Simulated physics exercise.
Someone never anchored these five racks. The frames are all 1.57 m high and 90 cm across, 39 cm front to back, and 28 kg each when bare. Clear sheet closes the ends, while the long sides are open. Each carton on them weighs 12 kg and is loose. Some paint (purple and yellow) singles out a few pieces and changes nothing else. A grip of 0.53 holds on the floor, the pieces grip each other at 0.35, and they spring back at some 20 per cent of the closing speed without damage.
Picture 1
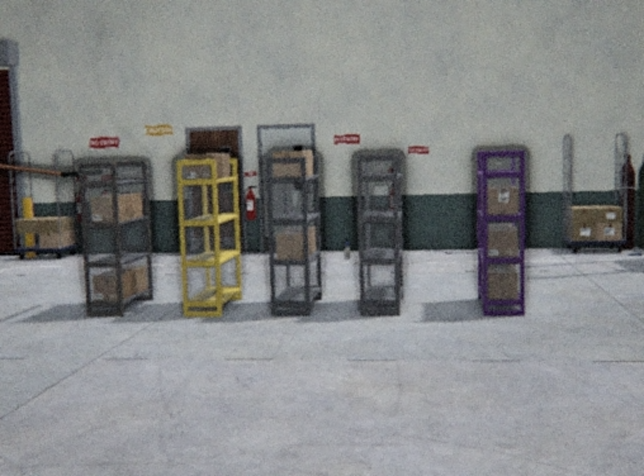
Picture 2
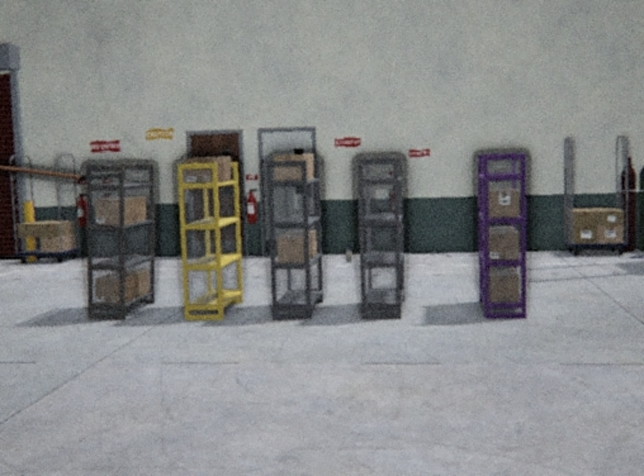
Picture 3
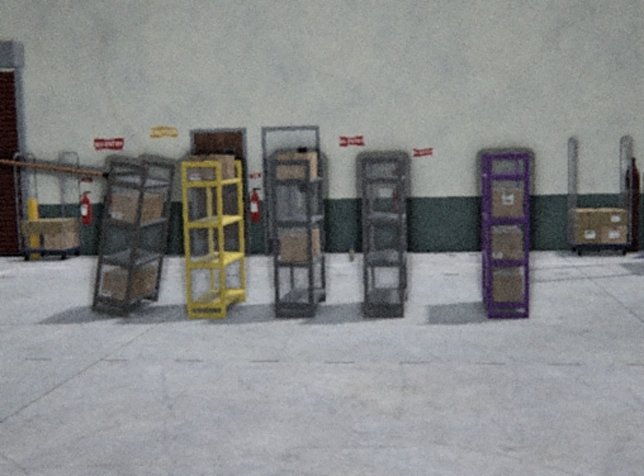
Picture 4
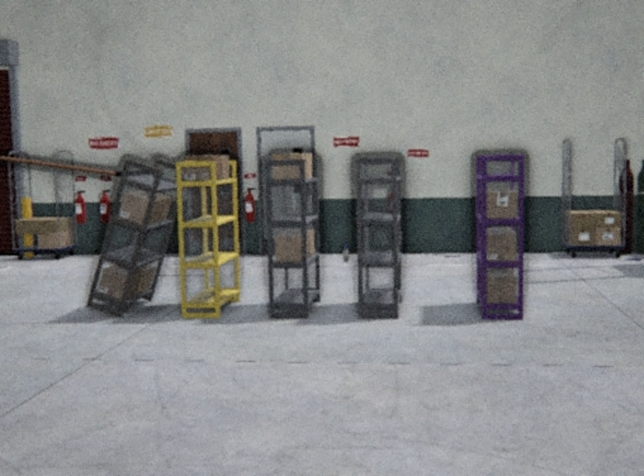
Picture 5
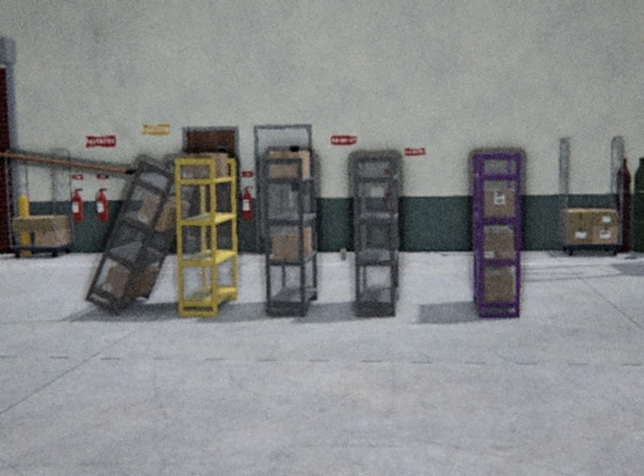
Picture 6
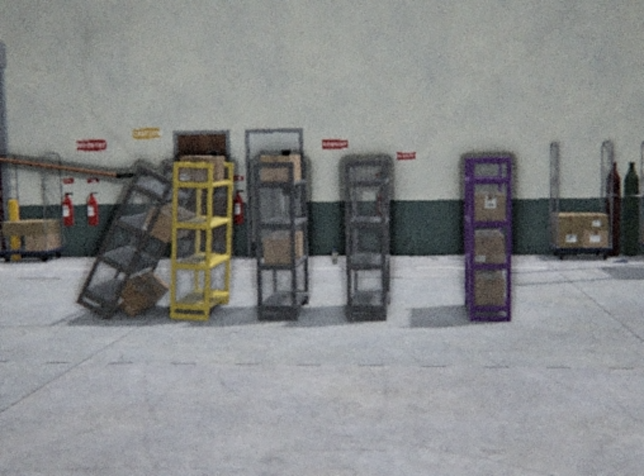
A pole from the left pushing a grey shelving unit over to the right until it leans against the yellow one.
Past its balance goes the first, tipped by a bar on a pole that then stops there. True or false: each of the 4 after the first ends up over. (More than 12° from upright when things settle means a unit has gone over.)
True.
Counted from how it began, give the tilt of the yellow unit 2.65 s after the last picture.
At that moment, roughly 60 degrees.
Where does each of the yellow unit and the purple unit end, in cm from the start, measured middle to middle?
Net displacement (cm): Yellow = 90; purple = 120.
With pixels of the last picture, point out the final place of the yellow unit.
Resting position, last image: About (276, 263).
Then, 0.95 s later than the last frame, 2 cartons spilt or dropped; 1 of the 4 other units over; yellow unit tilted 21°.
Then, 1.85 s later than the last frame, 6 cartons spilt or dropped; 3 of the 4 other units over; yellow unit tilted 49°.
Then, 2.37 s later than the last frame, 8 cartons spilt or dropped; 4 of the 4 other units over; yellow unit tilted 63°; purple unit tilted 41°.
Then, 2.65 s later than the last frame, 12 cartons spilt or dropped; 4 of the 4 other units over; purple unit lying flat; yellow unit tilted 64°.
When it is over, 12 cartons spilt or dropped; 4 of the 4 other units over; purple unit lying flat; yellow unit tilted 64°. Not one is left standing. In pixels of the last frame, middles, purple unit near (598, 294), yellow unit near (276, 263).
